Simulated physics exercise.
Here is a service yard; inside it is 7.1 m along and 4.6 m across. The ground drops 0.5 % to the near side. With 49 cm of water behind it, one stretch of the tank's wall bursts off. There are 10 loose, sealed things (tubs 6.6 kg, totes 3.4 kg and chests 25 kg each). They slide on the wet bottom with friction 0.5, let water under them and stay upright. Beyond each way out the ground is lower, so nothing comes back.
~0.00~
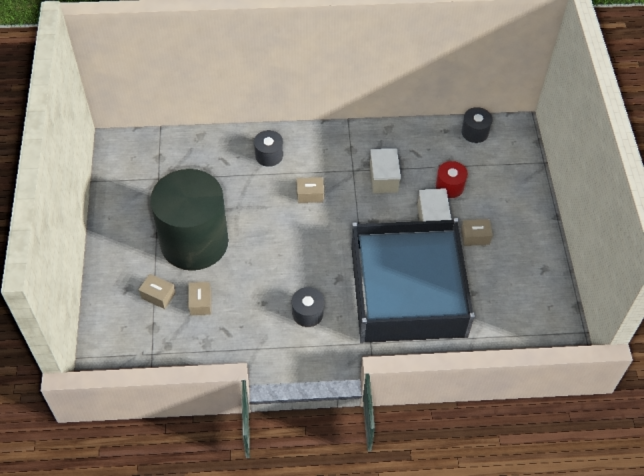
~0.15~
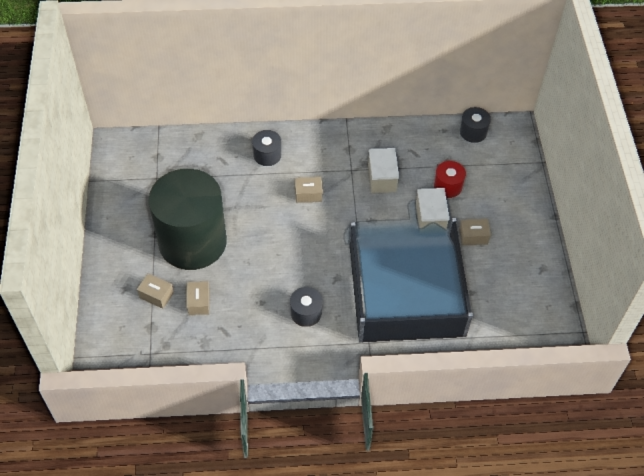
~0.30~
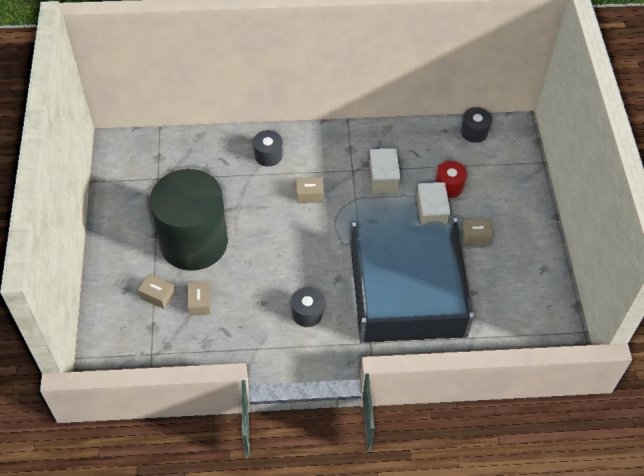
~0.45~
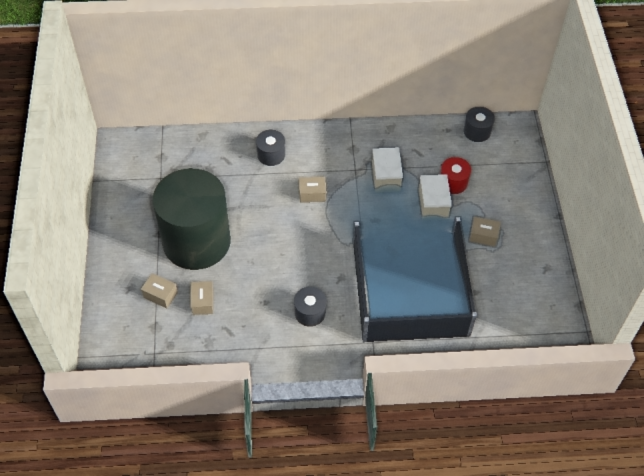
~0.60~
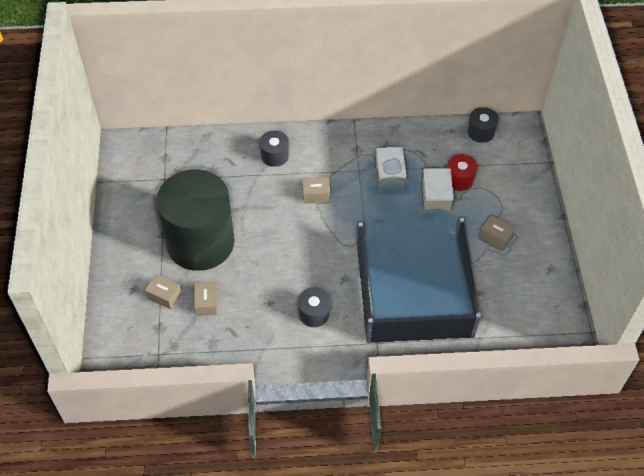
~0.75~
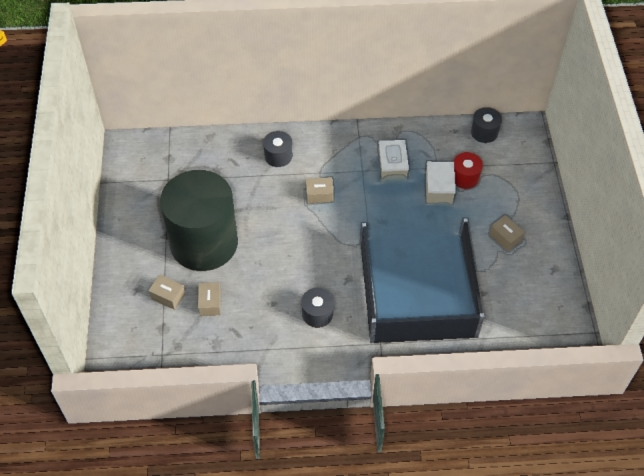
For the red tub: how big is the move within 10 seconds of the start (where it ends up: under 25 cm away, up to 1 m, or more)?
Red tub ends far away.
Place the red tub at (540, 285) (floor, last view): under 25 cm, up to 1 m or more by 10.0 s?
It gets carried off.
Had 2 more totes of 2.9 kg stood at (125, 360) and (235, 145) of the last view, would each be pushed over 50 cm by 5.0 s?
In turn: Less, past it.
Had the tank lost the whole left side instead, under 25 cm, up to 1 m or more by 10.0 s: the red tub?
Then the red tub stays put.
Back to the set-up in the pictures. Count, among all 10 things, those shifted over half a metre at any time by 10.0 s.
That makes 8.
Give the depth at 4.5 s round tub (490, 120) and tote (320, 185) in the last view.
About 8 and 3 cm.
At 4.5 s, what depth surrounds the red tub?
About 4 cm.
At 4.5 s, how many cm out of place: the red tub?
About 150 cm.
After 2.0 s the red tub is near (490, 130), 1.0 m from its start, afloat; 0 of 10 are out; 2 afloat.
After 4.5 s the red tub is near (534, 257), 1.7 m from its start, aground; 0 of 10 are out; 2 afloat.
After 7.0 s the red tub is near (519, 341), 2.9 m from its start, afloat; 0 of 10 are out; 2 afloat.
After 10.0 s the red tub is near (516, 345), 2.9 m from its start, afloat; 0 of 10 are out; 6 afloat.
